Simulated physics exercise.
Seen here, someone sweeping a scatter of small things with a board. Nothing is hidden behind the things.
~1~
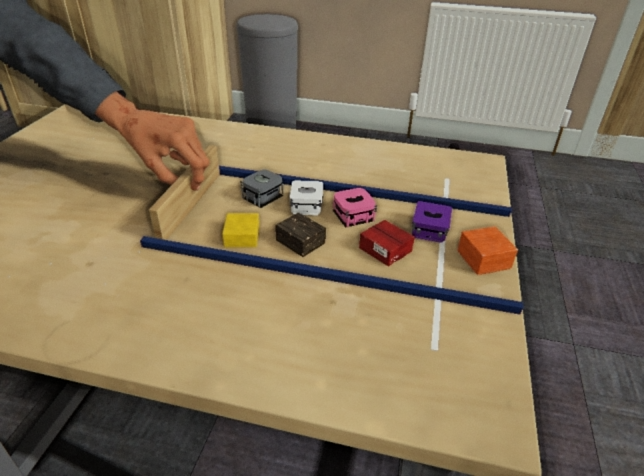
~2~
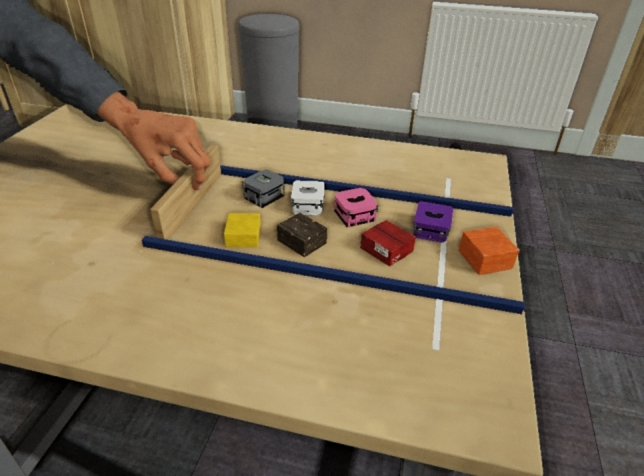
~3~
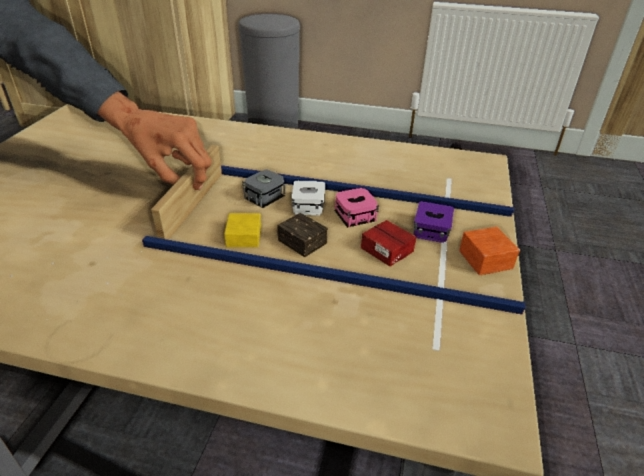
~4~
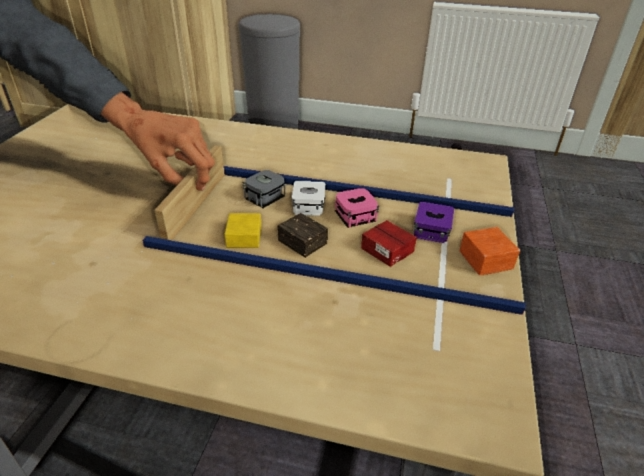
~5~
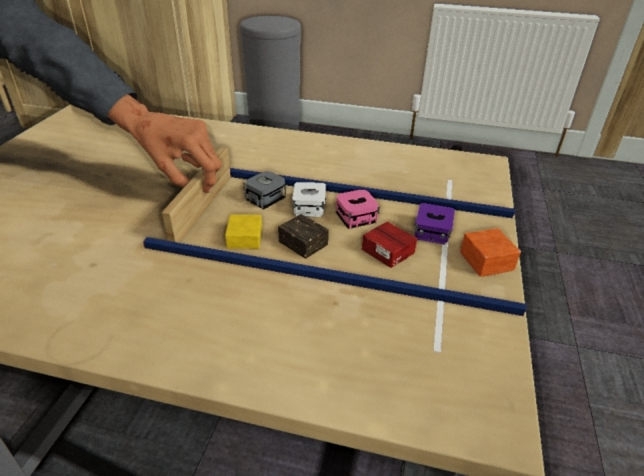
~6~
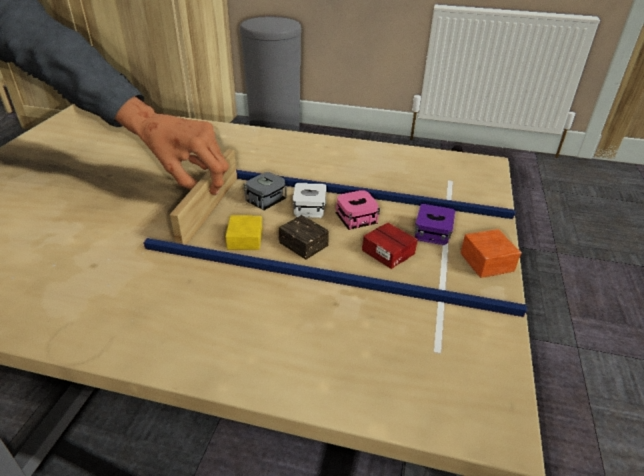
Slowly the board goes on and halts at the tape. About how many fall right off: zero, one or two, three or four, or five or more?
As it turns out, the number that fall off is three or four.
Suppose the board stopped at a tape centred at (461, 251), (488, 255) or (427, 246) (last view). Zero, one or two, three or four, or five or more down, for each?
The falls would be either three or four; 5 or more; 1 or 2.
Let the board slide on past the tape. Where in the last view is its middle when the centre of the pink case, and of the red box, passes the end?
Its middle is around (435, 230) and around (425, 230).
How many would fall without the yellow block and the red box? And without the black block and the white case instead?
First 2, then 2.
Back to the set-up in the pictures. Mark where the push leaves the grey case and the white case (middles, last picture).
The grey case at (463, 217), the white case at (494, 229).
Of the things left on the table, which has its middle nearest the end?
The black block ends nearest.
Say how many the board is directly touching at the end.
The number is 2.
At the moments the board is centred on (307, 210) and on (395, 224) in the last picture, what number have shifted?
At the one place 6, at the other 8.
A little later, none off yet; orange block at rest near (490, 253); purple case at rest near (434, 226); red box at rest near (389, 245).
Next, none off yet; orange block shifted a little near (503, 255); purple case shifted about its own width near (488, 230); red box shifted well along near (459, 250).
When it is over, the number that fall off is three or four; down, pink case, red box, purple case and orange block.
